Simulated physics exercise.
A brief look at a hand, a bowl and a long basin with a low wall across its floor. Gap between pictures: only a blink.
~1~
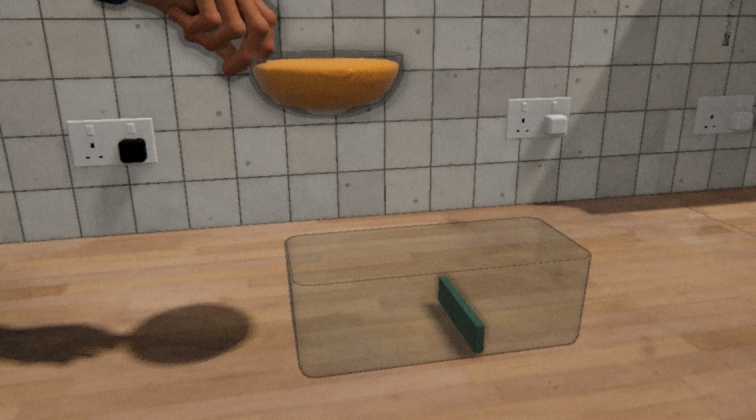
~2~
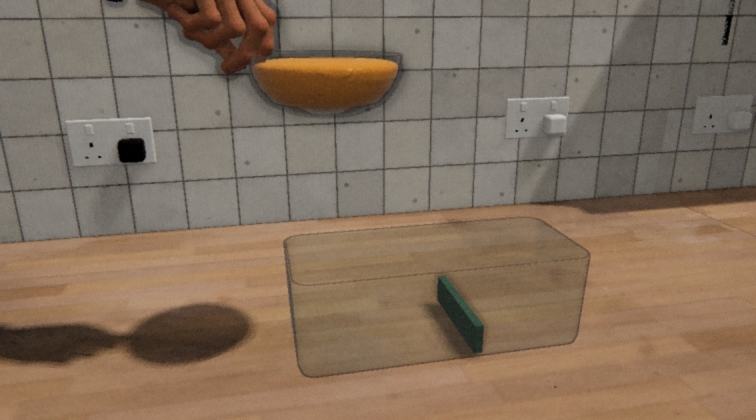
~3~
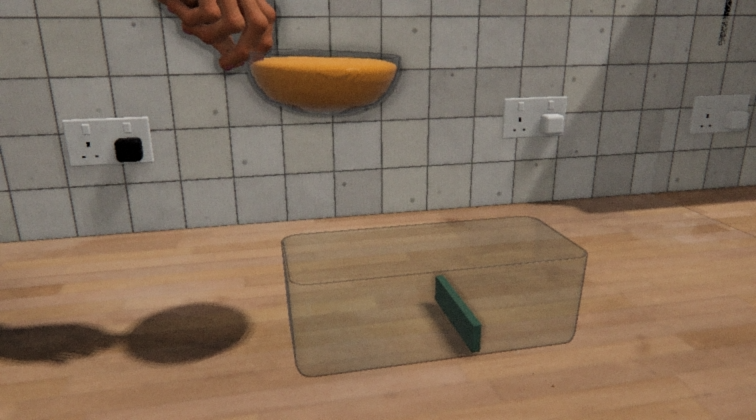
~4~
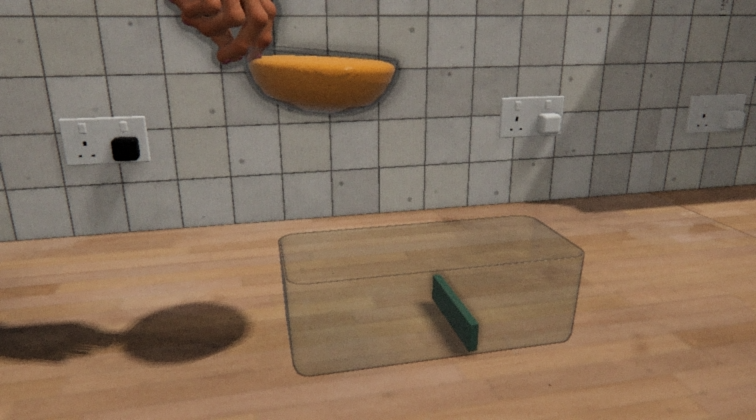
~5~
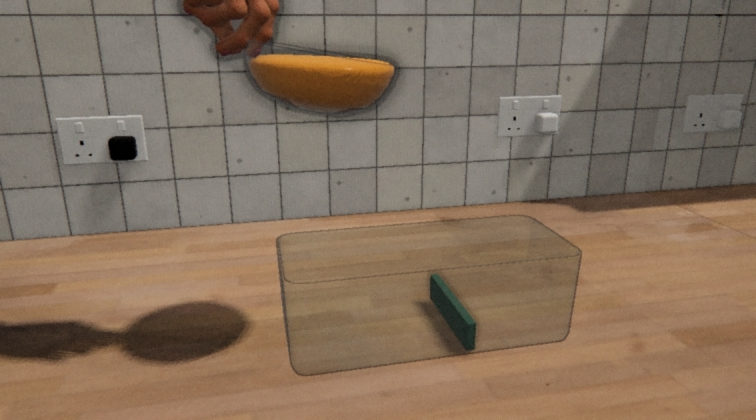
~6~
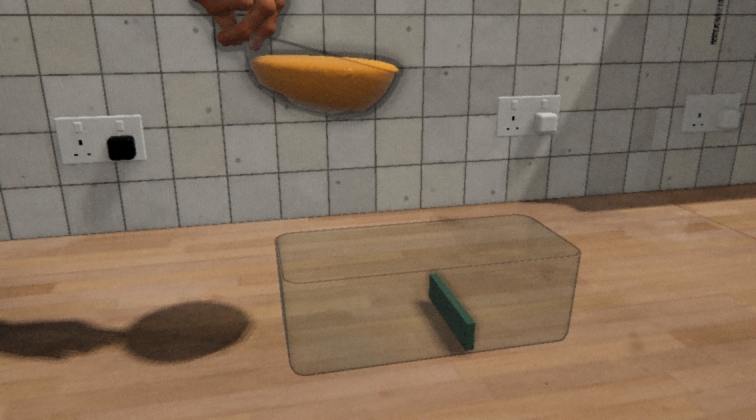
A brown hand at the upper left holds an orange bowl in front of a grey tiled wall with white sockets, seen from the front and slightly above a wooden counter. Below the bowl sits a long, clear basin with a low green wall across its floor, and a dark shadow lies to the left. The bowl tilts slightly to the right as the hand rises a little, while the view shifts very slightly.
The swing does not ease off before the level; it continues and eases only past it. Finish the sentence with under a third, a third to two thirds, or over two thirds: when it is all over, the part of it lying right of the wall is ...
... a third to two thirds.
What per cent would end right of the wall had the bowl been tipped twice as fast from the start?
Estimate: Around 30 %.
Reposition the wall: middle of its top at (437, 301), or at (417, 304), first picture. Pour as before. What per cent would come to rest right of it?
The first placement gives around 70 percent, the second 80 percent.
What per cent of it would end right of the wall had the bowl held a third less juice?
That share would be some 25 parts in a hundred.
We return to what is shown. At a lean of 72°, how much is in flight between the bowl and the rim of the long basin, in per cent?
Something like 50 per cent of it.
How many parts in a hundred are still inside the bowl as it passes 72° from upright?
About 20 per cent.
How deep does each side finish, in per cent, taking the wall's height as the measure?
The left side sits at 30 per cent and the right side at 50.
A moment on, the tilt is 72° and 20 per cent is still to pour, 9 is left of the wall and 22 right of it.
Next, the tilt is 105° and 0 per cent is still to pour, 46 is left of the wall and 49 right of it.
Then the tilt is 110° and 0 per cent is still to pour, 49 is left of the wall and 49 right of it.
Later the tilt is 110° and 0 per cent is still to pour, 49 is left of the wall and 49 right of it.
At rest 49 per cent lies left of the wall, 50 right of it and 2 outside.
